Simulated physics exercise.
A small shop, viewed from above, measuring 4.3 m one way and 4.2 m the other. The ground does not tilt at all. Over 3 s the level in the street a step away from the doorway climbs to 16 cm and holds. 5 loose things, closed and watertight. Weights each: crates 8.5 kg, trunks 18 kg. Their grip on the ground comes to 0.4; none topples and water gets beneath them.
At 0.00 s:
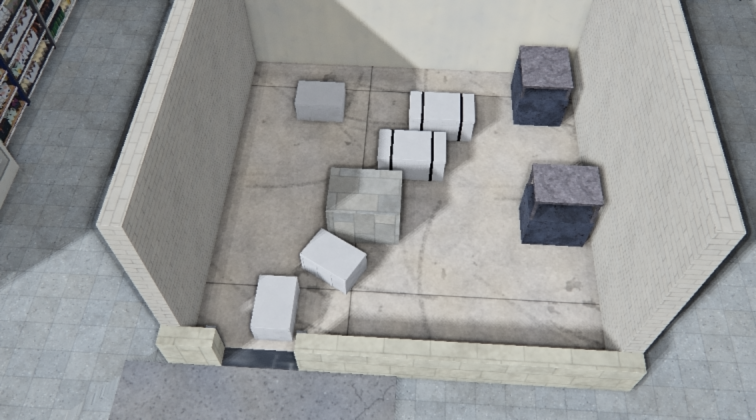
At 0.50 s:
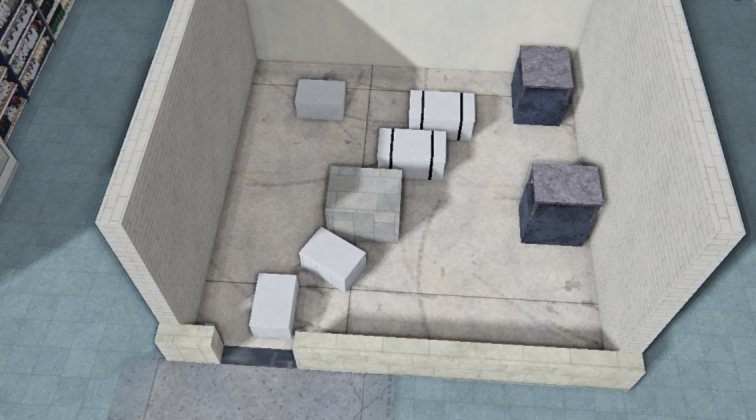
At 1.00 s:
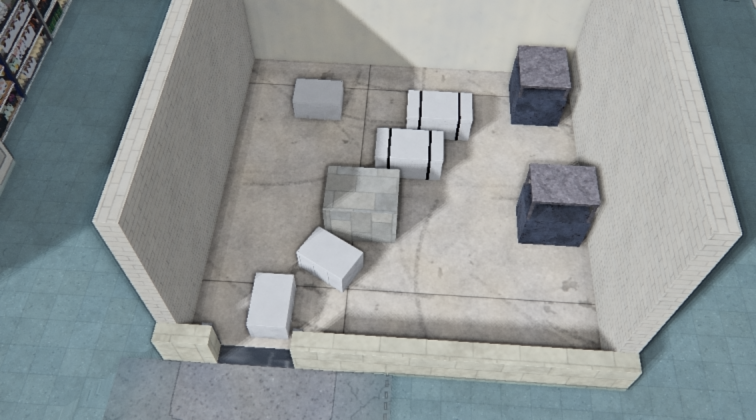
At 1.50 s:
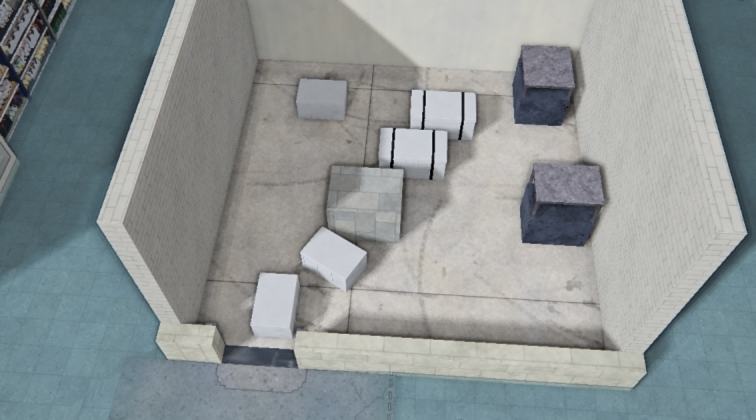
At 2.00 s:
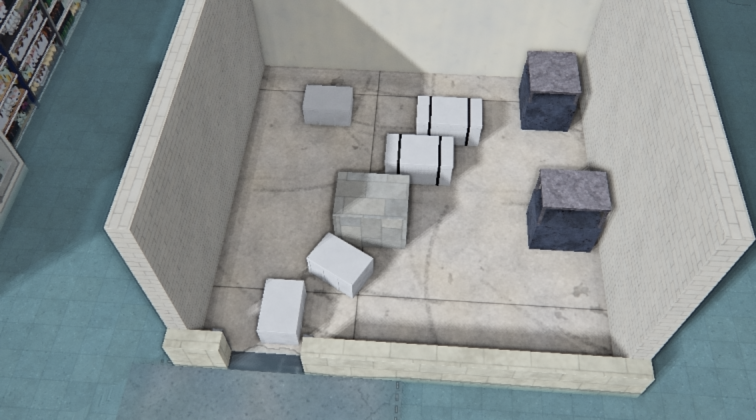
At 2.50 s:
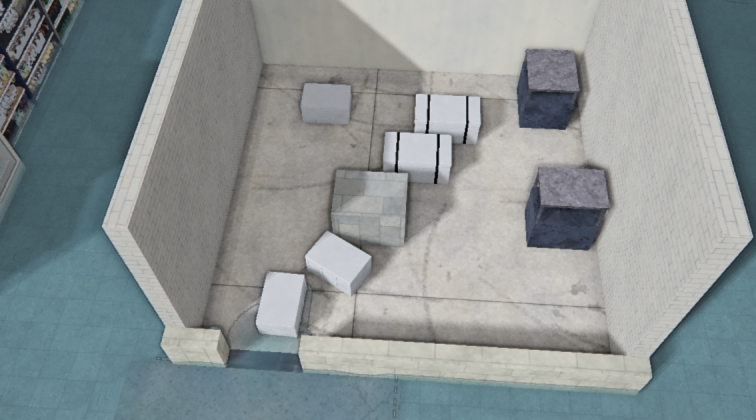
At first, pale boxes and dark blocks sit still in a walled room seen from above, while the grey floor outside turns blue-green. The view shifts slightly but the objects stay put, until a thin patch of clear water enters through the lower-left doorway and the nearest white box shifts very slightly.
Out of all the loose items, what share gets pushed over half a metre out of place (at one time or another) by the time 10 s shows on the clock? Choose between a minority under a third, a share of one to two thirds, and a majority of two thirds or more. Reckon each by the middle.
A share of one to two thirds.
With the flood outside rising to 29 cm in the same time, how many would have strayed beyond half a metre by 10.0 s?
In that case the number is 4.
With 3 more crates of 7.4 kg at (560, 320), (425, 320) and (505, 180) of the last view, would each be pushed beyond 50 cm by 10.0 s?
Respectively, lower, lower and lower.
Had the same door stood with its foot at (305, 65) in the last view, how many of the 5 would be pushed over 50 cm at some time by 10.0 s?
2.
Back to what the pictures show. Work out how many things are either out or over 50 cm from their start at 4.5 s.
Count: 1.
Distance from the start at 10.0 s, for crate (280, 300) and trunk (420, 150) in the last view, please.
Shifts: 350 cm / 0 cm.
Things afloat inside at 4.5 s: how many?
Count: 0.
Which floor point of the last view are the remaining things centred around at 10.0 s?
The centre sits near (430, 148).
After 3.5 s 0 of 5 are over 50 cm from their spots; 0 afloat.
After 4.5 s 1 of 5 are over 50 cm from their spots; 0 afloat.
After 7.0 s 3 of 5 are over 50 cm from their spots; 2 afloat.
After 10.0 s 3 of 5 are over 50 cm from their spots, and 3 have been at some point; 2 afloat.
